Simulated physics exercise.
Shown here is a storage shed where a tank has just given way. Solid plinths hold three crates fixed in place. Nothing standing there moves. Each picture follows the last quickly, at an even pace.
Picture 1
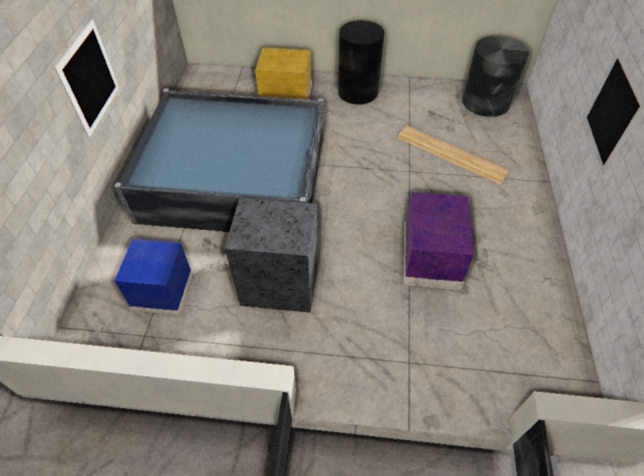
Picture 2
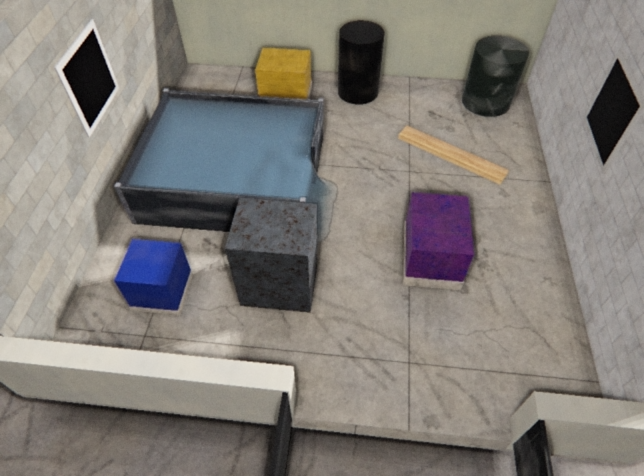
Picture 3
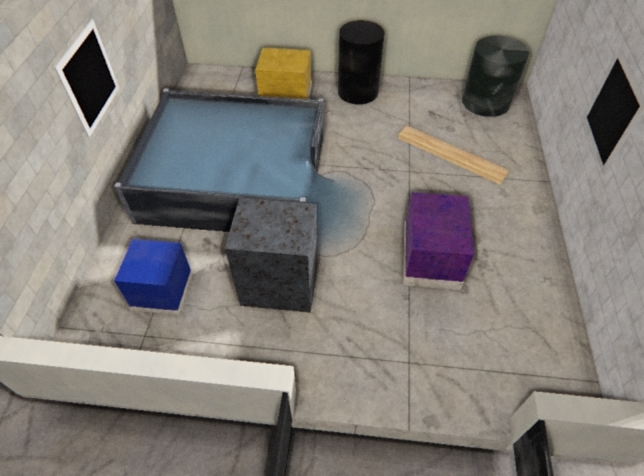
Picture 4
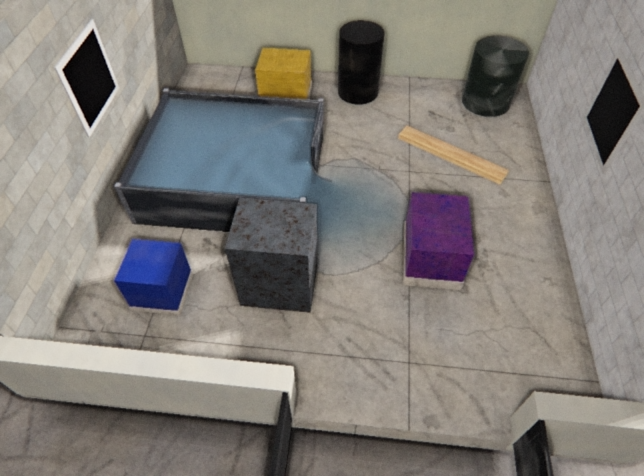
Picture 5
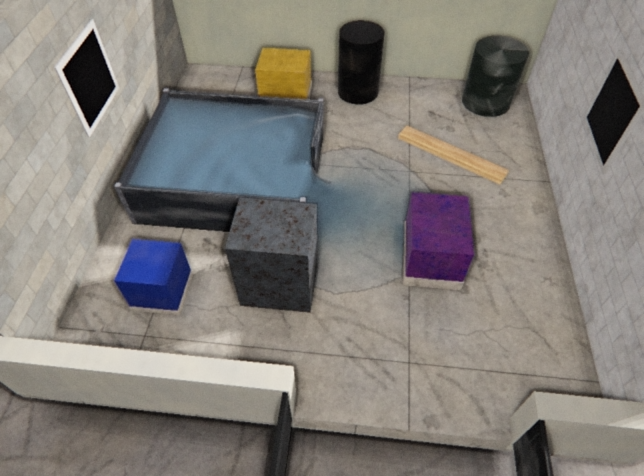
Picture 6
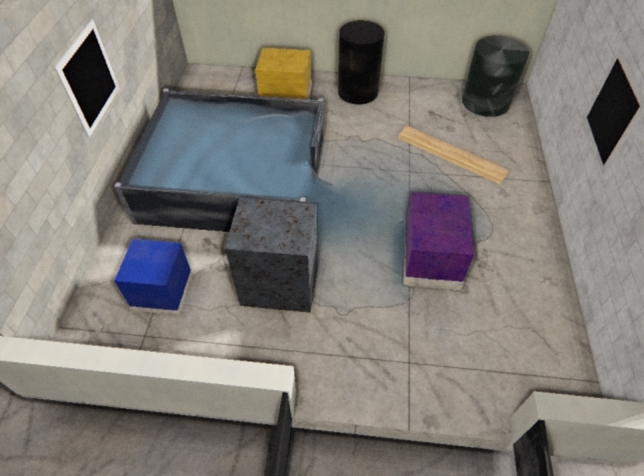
Water pouring from a gap in the right side of an open tank, spreading across the marble floor and around a purple block.
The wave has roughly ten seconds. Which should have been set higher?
Purple crate: Reached; yellow crate: Spared; blue crate: Spared.
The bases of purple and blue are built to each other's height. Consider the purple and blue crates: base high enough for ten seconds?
Well, the purple crate gets reached, and the blue crate stays unflooded.
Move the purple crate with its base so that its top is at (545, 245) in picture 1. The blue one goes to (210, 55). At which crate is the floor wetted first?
I'd say it is the purple-painted one.
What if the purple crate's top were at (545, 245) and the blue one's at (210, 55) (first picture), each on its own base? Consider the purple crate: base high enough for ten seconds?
I'd say the purple crate is hit by the flood.
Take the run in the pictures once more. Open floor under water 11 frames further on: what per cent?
About 40 per cent.
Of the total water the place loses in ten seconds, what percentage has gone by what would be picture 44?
I'd put it near 65 in a hundred.
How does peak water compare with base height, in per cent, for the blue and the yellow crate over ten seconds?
60 and 30 per cent, roughly.
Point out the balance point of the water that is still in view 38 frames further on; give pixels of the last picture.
Somewhere around (345, 196) in the last view.
A moment on, water covers 25 % of the floor; the purple crate water round its plinth, the yellow crate not reached, the blue crate not reached.
Next, water covers 40 % of the floor; the purple crate water round its plinth, the yellow crate not reached, the blue crate not reached.
Then, water covers 55 % of the floor; the purple crate water round its plinth, the yellow crate not reached, the blue crate not reached.
Later, water covers 80 % of the floor; the purple crate water round its plinth, the yellow crate water round its plinth, the blue crate water round its plinth.
In the end, water covers 95 % of the floor; the purple crate was topped, the yellow crate stayed above the water, the blue crate stayed above the water.
